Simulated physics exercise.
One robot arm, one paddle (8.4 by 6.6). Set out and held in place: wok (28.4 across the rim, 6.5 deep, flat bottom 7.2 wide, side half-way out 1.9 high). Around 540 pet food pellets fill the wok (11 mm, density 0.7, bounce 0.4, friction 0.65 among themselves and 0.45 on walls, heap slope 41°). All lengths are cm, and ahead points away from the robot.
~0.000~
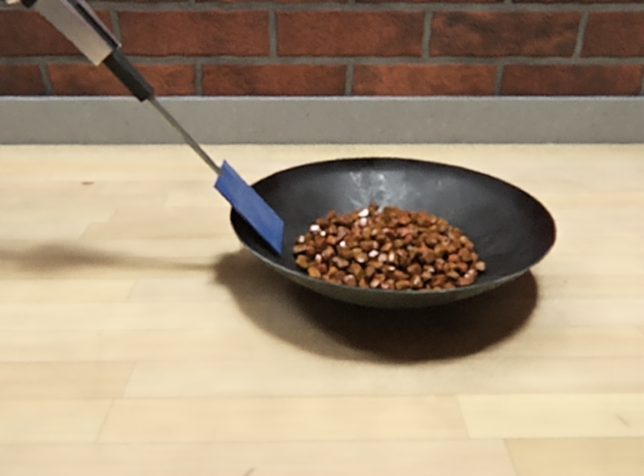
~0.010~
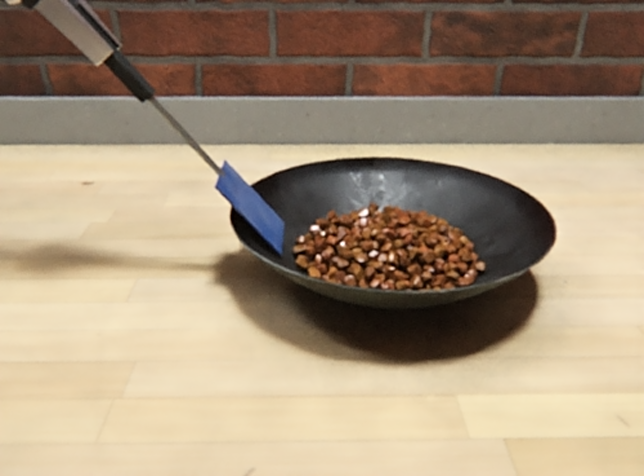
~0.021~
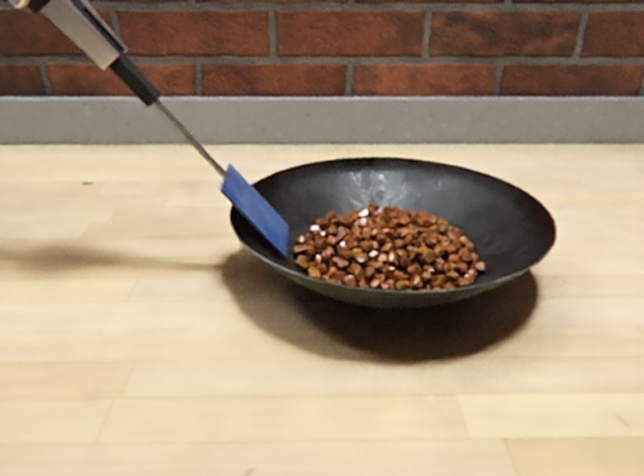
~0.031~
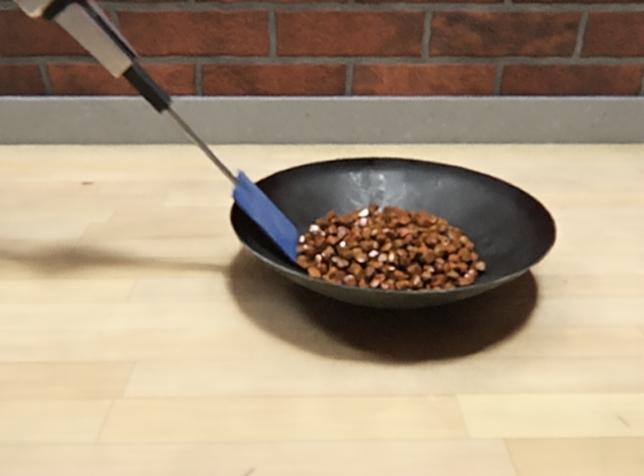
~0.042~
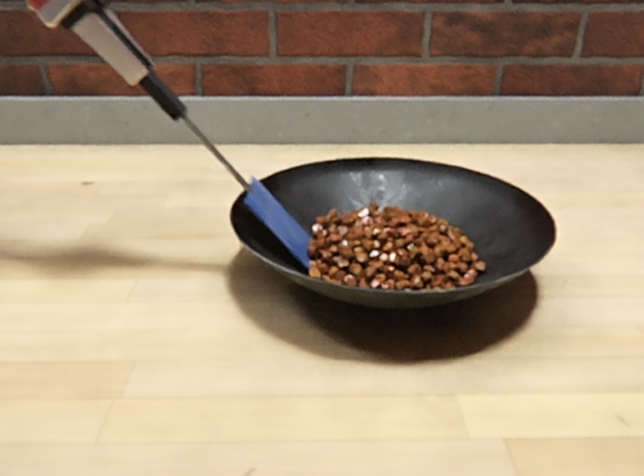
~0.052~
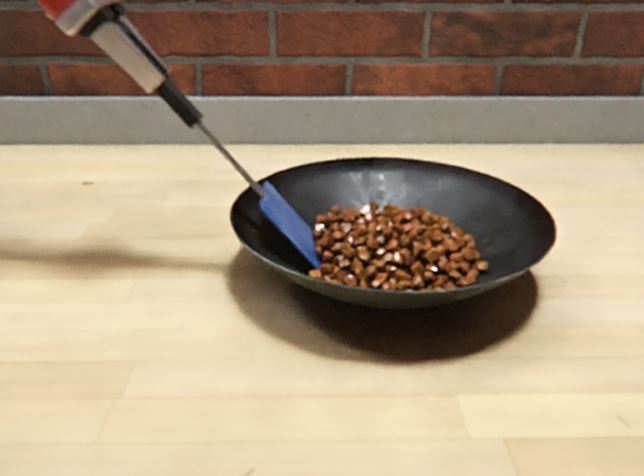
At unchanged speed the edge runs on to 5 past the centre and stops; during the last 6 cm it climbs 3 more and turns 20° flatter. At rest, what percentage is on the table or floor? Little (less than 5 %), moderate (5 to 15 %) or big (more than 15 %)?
On the table or floor the share is moderate, 5 to 15 %.
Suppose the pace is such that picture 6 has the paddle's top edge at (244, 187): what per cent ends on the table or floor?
Some 0 per cent.
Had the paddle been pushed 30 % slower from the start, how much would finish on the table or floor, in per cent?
Then about 0 per cent.
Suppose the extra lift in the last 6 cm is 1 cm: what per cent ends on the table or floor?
Some 5 per cent.
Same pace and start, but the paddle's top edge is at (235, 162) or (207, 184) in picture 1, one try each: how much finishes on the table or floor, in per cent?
Some 10 and 5 per cent.
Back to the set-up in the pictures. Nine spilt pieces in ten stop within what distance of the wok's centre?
Some 35 cm.
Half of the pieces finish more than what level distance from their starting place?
About 6 cm.
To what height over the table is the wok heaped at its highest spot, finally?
About 8.0 cm.
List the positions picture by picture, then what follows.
In the first frame, paddle top edge at (219, 172), sloping 51°; upper third of the load around (389, 240), from x 300 to 480, top at y 210; 545 in the wok.
In the second frame, paddle top edge at (220, 173), sloping 51°; upper third of the load around (389, 240), from x 300 to 480, top at y 210.
In the third frame, paddle top edge at (225, 176), sloping 51°; upper third of the load around (389, 240), from x 300 to 480, top at y 210.
In the fourth frame, paddle top edge at (236, 182), sloping 51°; upper third of the load around (389, 240), from x 300 to 480, top at y 210.
In the fifth frame, paddle top edge at (249, 189), sloping 51°; upper third of the load around (389, 239), from x 310 to 480, top at y 210.
In the sixth frame, paddle top edge at (264, 195), sloping 51°; upper third of the load around (393, 237), from x 300 to 480, top at y 205; 545 in the wok.
After 0.08 s, sloping 51°, highest piece 7 above the table; 545 in the wok.
After 0.11 s, sloping 45°, highest piece 9 above the table; 543 in the wok, 2 on the blade or in flight.
After 0.33 s, sloping 31°, highest piece 10 above the table; 497 in the wok, 29 on the table or floor, 19 on the blade or in flight.
After 1.38 s, sloping 31°, highest piece 8 above the table; 497 in the wok, 48 on the table or floor.
At rest, 497 in the wok, 48 on the table or floor. That is 9 % on the table or floor.
